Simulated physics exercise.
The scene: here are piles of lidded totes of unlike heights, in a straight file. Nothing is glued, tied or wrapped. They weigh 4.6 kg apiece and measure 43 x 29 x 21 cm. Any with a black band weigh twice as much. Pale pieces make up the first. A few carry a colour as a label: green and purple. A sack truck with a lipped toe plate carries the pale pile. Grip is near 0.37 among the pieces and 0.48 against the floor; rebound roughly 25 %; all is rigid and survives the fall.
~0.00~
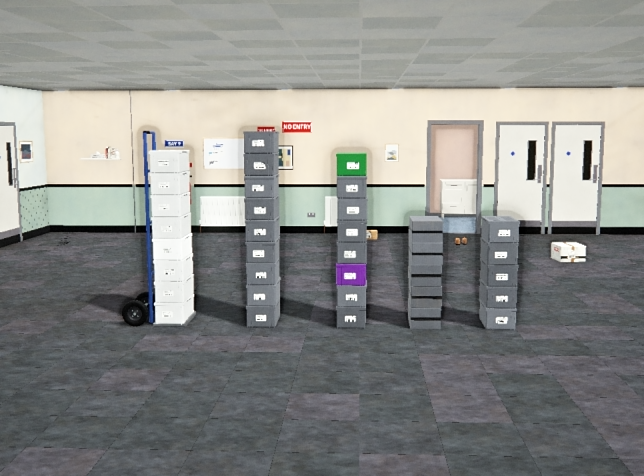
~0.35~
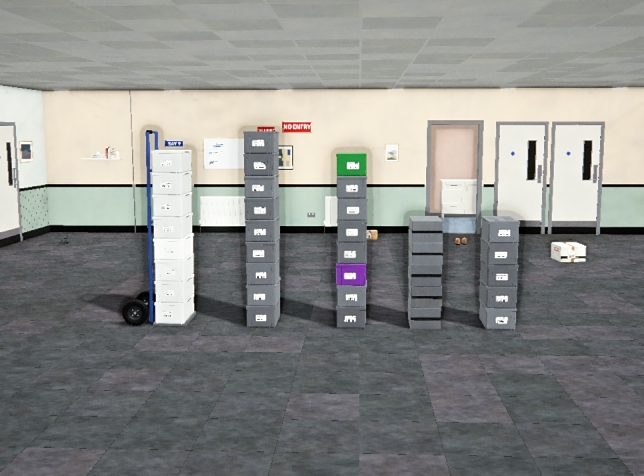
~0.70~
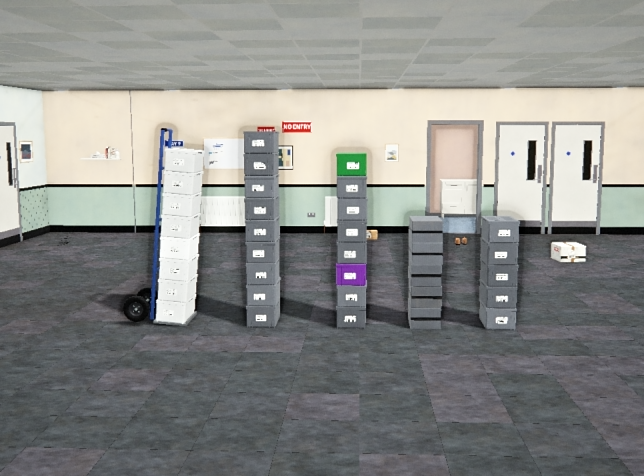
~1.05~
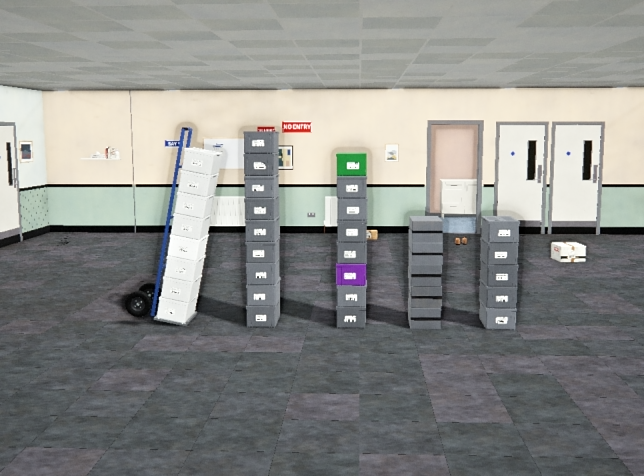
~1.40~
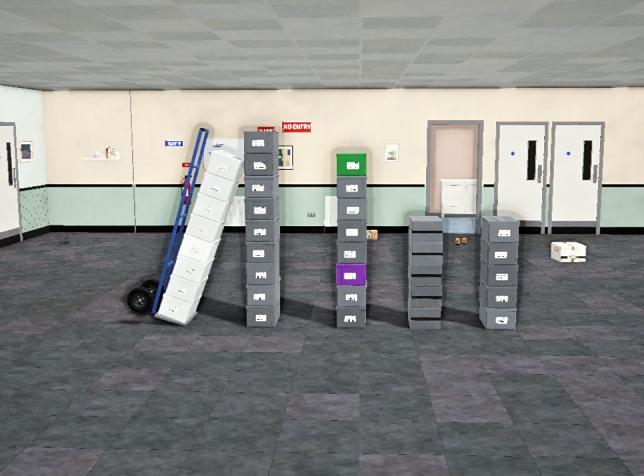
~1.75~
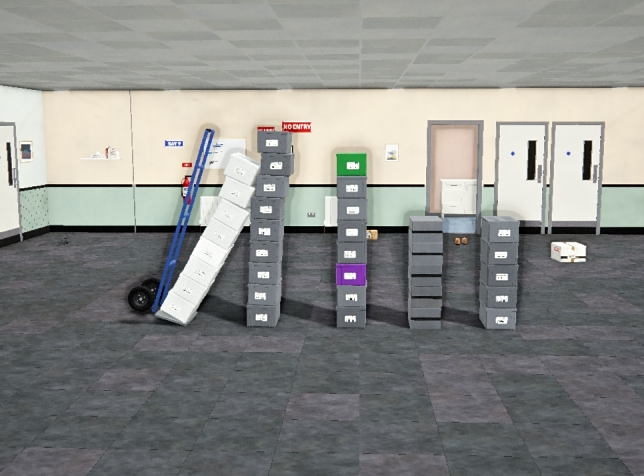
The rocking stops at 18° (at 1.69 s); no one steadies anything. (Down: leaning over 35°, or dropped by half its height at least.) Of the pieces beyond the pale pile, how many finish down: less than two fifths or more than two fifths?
The part is more than two fifths.
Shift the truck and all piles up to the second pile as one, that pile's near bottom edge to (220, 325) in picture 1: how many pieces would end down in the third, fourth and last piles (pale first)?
In that case third 7, fourth 5, last 4.
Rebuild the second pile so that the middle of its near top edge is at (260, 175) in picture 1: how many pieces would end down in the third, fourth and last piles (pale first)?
Then third 7, fourth 5, last 5.
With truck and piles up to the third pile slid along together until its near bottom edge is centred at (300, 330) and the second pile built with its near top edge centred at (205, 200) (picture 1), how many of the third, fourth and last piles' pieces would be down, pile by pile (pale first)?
Then third 7, fourth 5, last 5.
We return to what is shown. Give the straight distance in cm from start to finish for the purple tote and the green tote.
Moved: Purple 60, green 450.
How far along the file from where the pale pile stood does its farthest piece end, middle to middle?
Some 180 cm.
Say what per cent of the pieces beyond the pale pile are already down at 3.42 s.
80 per cent by then.
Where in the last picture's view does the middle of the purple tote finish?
Near (411, 290).
By 2.54 s, 8 of the pale pile down; 6 of the 27 other totes down; green tote tilted 10°; purple tote tilted 8°.
By 3.42 s, 8 of the pale pile down; 22 of the 27 other totes down; green tote on its side; purple tote tilted 38°, 18 cm lower.
When it is over (6.1 s), 8 of the pale pile down; 25 of the 27 other totes down; purple tote tilted 39°, 19 cm lower; green tote 1.47 m lower. That is 93 per cent. In pixels of the last frame, middles, purple tote near (411, 290).
